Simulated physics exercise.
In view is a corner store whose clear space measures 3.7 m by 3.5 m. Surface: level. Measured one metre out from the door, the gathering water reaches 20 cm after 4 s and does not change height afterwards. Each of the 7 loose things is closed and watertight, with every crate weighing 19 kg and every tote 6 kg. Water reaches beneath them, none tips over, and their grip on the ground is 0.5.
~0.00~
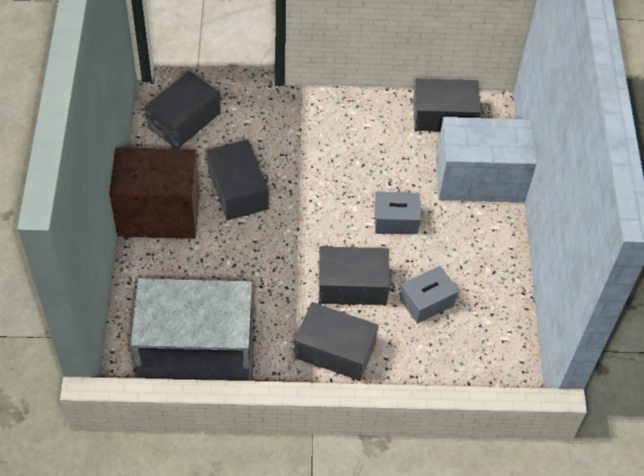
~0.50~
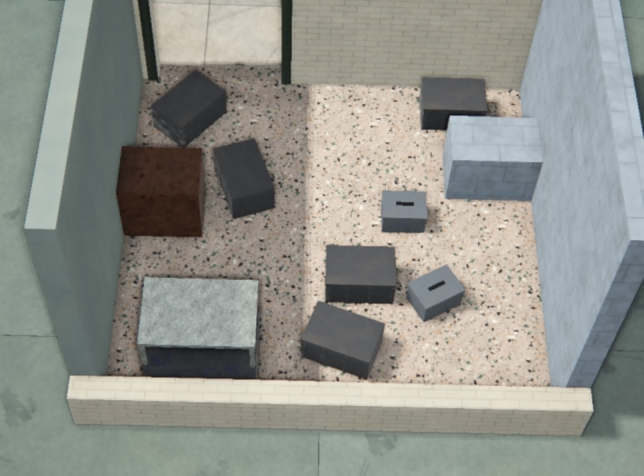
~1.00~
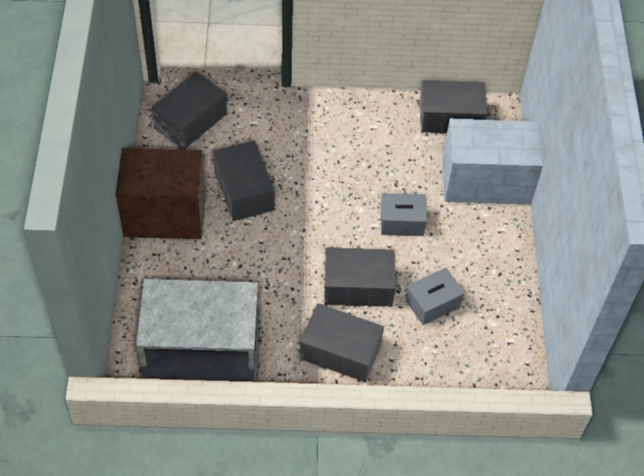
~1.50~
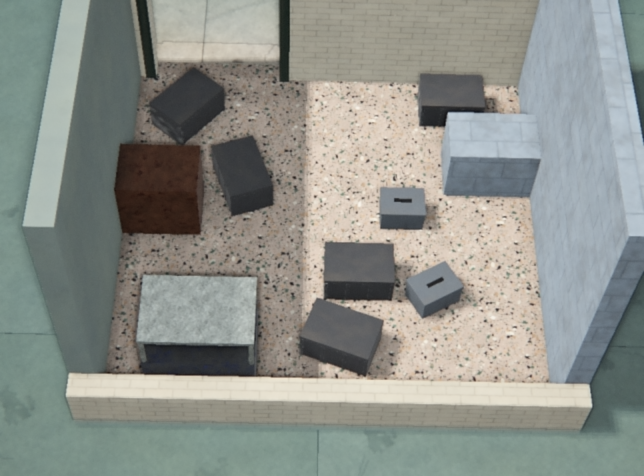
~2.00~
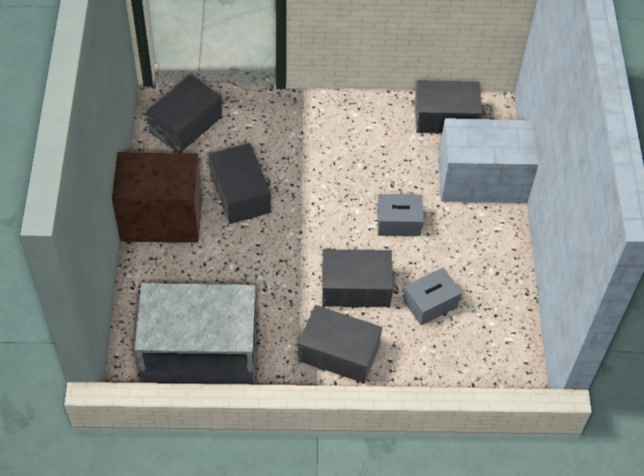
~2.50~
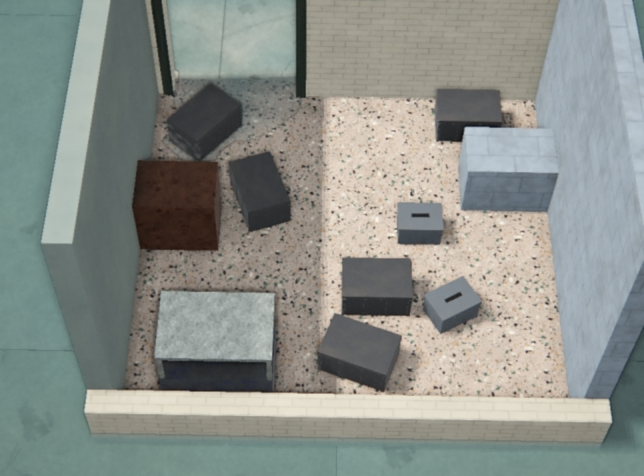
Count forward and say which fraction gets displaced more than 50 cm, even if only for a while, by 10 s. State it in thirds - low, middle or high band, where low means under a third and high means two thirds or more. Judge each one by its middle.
High band.
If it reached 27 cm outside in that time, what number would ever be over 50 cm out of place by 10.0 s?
The answer would then be 5.
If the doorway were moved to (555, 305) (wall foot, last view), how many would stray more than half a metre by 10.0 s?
In that case the number is 5.
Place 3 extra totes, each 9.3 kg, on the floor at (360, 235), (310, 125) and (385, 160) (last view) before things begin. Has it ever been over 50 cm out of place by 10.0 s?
One by one, in that order: Above it, below it, below it.
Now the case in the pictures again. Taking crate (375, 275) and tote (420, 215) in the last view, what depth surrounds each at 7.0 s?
First about 5 cm, second about 8 cm.
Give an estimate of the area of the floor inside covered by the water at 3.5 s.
1.5 m2.
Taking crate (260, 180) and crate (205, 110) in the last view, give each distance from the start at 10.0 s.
They've ended up 150 cm and 350 cm away, in that order.
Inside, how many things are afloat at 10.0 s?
Count: 6.
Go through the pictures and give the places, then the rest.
In the first picture, a crate at (237, 169) rests on the ground; a tote at (398, 206), on the bottom; water covers 0.0 m2; 0 of 7 have shifted.
In the second picture, a crate at (244, 168), on the bottom; a tote at (405, 204), on the bottom; water covers 0.0 m2; 0 of 7 have shifted.
In the third picture, a crate at (243, 170) rests on the ground; a tote at (404, 207), on the bottom; water covers 0.0 m2; 0 of 7 have shifted.
In the fourth picture, a crate at (242, 165) rests on the ground; a tote at (403, 201) rests on the ground; 0.0 m2 under water; 0 of 7 have shifted.
In the fifth picture, a crate at (239, 173), on the bottom; a tote at (401, 208) rests on the ground; water covers 0.0 m2; 0 of 7 have shifted.
In the sixth picture, a crate at (259, 181), on the bottom; a tote at (421, 216), on the bottom; water covers 0.4 m2; 0 of 7 have shifted.
After 3.5 s 0 of 7 are over 50 cm from their spots; 0 afloat.
After 4.5 s 1 of 7 are over 50 cm from their spots; 1 afloat.
After 7.0 s 3 of 7 are over 50 cm from their spots; 1 afloat.
After 10.0 s 5 of 7 are over 50 cm from their spots, and 5 have been at some point; 6 afloat.
